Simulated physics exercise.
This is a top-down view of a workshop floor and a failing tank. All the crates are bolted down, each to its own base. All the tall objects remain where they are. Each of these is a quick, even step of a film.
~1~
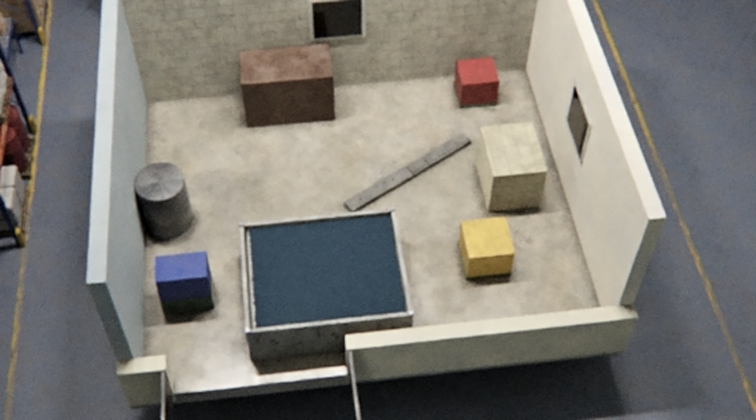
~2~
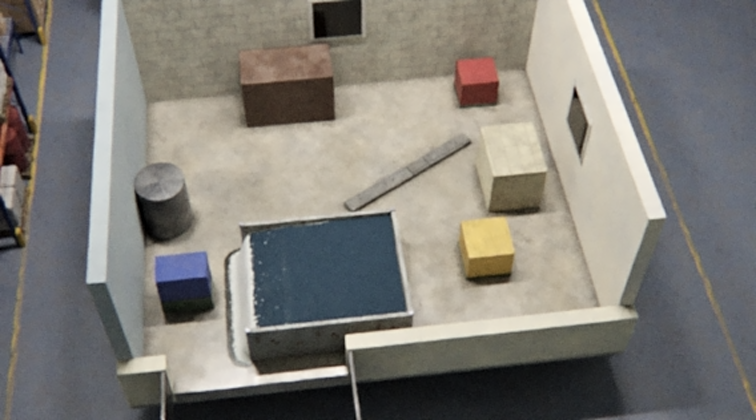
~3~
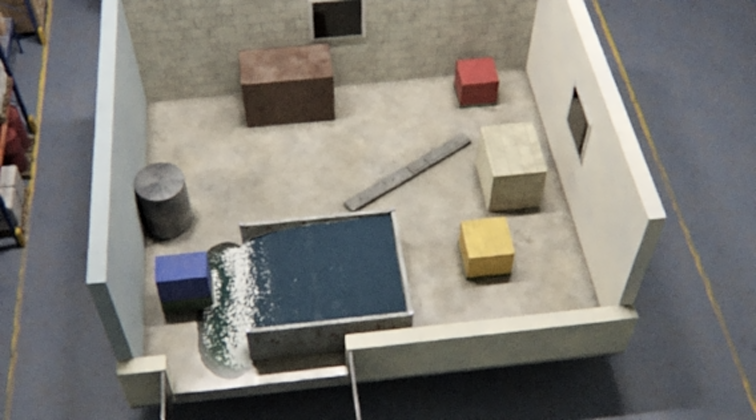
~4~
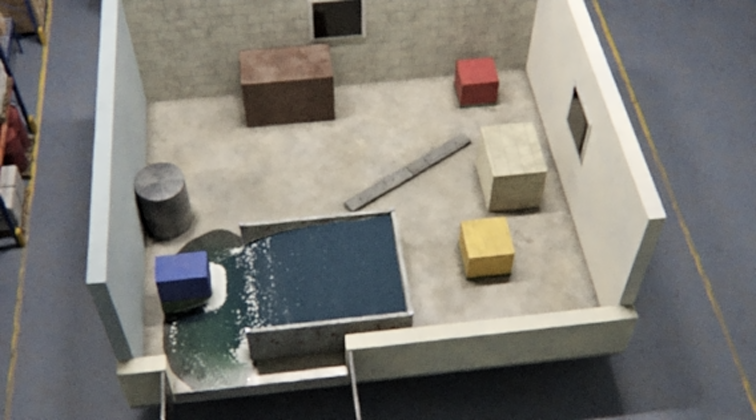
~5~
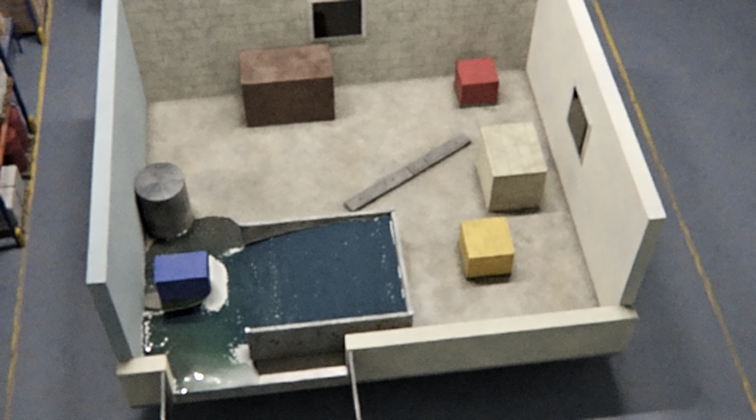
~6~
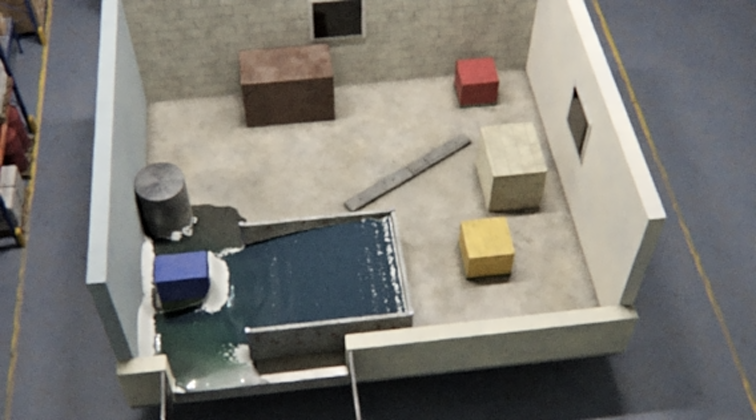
Dark blue water pours from the left side of a low, grey-walled tank, foaming white as it spreads left around a blue box, then reaches the left wall and the base of a grey cylinder. The fixed view looks down into an open-topped workshop room with pale walls. A brown box stands at the back, with red, cream and yellow boxes right of a grey plank.
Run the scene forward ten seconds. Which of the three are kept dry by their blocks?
My prediction: The blue crate is within reach. The yellow crate is out of reach. The red crate is within reach.
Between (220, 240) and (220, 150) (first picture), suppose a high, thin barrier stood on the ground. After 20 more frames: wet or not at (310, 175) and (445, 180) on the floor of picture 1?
As listed: Flooded, no water.
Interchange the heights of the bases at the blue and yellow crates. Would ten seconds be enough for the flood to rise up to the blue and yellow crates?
After the swap the blue crate is flooded while the yellow crate avoids the flood.
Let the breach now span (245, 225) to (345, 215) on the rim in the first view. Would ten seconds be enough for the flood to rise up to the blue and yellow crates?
I expect blue crate remains untouched while yellow crate goes wet.
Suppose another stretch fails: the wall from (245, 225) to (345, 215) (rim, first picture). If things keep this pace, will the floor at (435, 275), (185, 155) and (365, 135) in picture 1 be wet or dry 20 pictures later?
The first comes out untouched, the second soaked, the third soaked.
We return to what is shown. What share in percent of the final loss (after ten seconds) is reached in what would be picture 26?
About 50 per cent.
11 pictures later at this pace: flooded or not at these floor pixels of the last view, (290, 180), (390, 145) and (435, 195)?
First spared, second spared, third spared.
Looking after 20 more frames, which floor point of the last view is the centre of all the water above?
I'd place it roughly at (259, 265).
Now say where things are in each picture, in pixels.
In the first frame, still water in the water tank at (324, 271).
In the second frame, water pours out at (250, 294) and has run to a hidden place.
In the third frame, water pours out at (250, 296) and has run to a hidden place.
In the fourth frame, the front is at a hidden place, out from the gap at (250, 297).
In the fifth frame, water pours out at (250, 298) and has run to a hidden place.
In the sixth frame, water pours out at (250, 298) and has run to (146, 235).
A moment on, water covers 15 % of the floor; the blue crate water round its plinth, the yellow crate not reached, the red crate not reached.
Next, water covers 25 % of the floor; the blue crate water round its plinth, the yellow crate not reached, the red crate not reached.
Then, water covers 40 % of the floor; the blue crate water round its plinth, the yellow crate not reached, the red crate not reached.
Later, water covers 65 % of the floor; the blue crate water round its plinth, the yellow crate water round its plinth, the red crate water round its plinth.
In the end, water covers 75 % of the floor; the blue crate was topped, the yellow crate stayed above the water, the red crate was topped.
